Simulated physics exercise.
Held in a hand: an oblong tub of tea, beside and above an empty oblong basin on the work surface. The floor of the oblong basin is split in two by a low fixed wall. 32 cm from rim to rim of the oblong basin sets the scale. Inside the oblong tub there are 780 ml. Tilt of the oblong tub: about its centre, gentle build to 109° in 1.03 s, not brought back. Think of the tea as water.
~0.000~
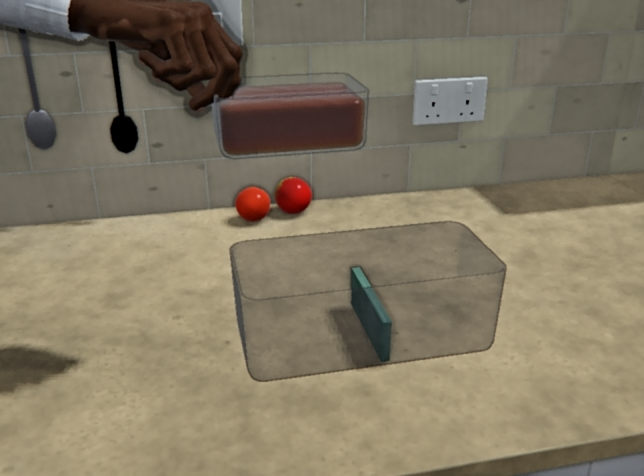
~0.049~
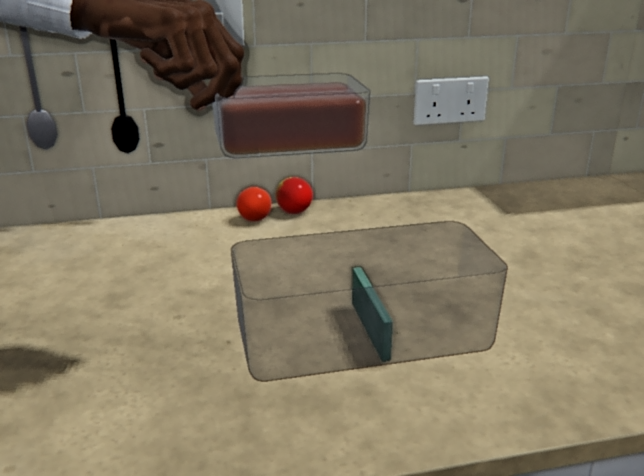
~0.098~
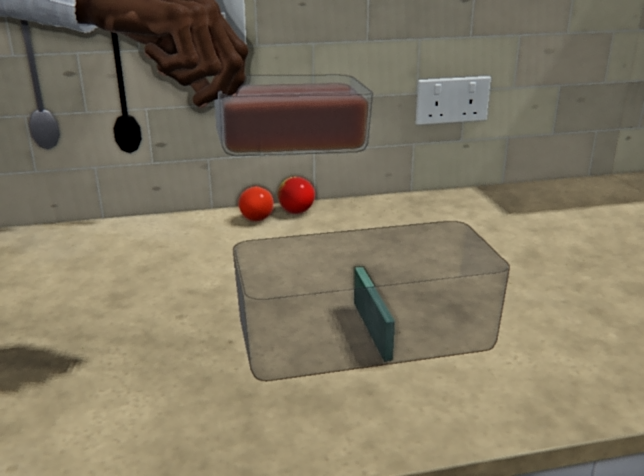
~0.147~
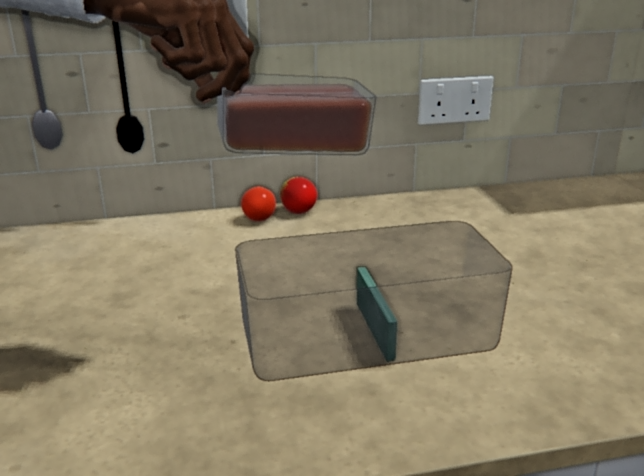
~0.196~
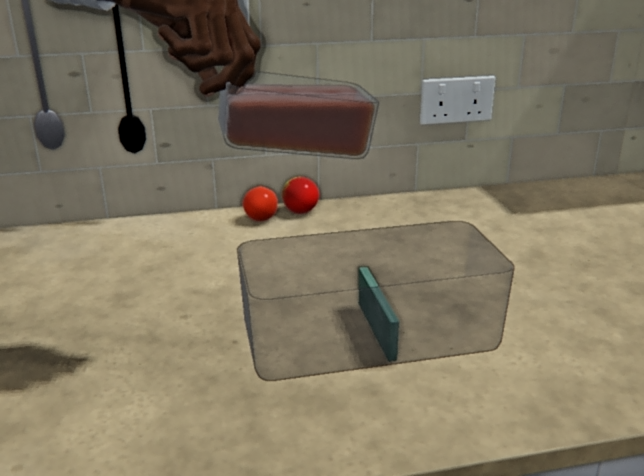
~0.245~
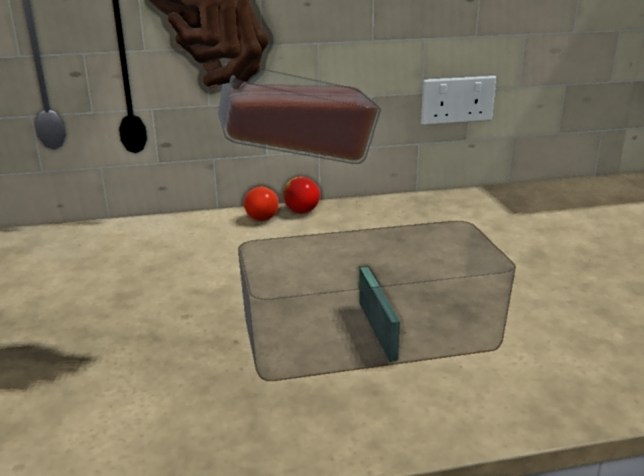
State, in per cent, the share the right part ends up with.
The right part ends up with roughly 73 %.
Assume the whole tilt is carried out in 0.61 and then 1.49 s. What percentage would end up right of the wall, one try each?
Roughly 70 per cent the first time and 75 per cent the second.
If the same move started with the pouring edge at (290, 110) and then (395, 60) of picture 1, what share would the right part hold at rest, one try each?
15 then 75 %.
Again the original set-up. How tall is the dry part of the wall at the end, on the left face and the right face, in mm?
On the left it's about 52 mm; on the right, about 30 mm.
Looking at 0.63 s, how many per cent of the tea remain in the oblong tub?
Still held: Roughly 26 % of the total.
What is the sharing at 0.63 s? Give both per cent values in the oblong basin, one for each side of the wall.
Lab note: Left near 1, right near 20.
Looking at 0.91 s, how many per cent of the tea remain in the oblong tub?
About 4 % is still there.
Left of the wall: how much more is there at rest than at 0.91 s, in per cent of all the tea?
Near 10 percent, more or less.
Then, 0.63 s in, the tilt is 73° and 26 per cent is still to pour, 1 is left of the wall and 20 right of it.
Then, 0.91 s in, the tilt is 106° and 4 per cent is still to pour, 8 is left of the wall and 73 right of it.
Then, 1.21 s in, the tilt is 109° and 0 per cent is still to pour, 18 is left of the wall and 73 right of it.
Then, 1.53 s in, the tilt is 109° and 0 per cent is still to pour, 19 is left of the wall and 73 right of it.
Finally, 19 per cent lies left of the wall, 73 right of it and 8 outside.
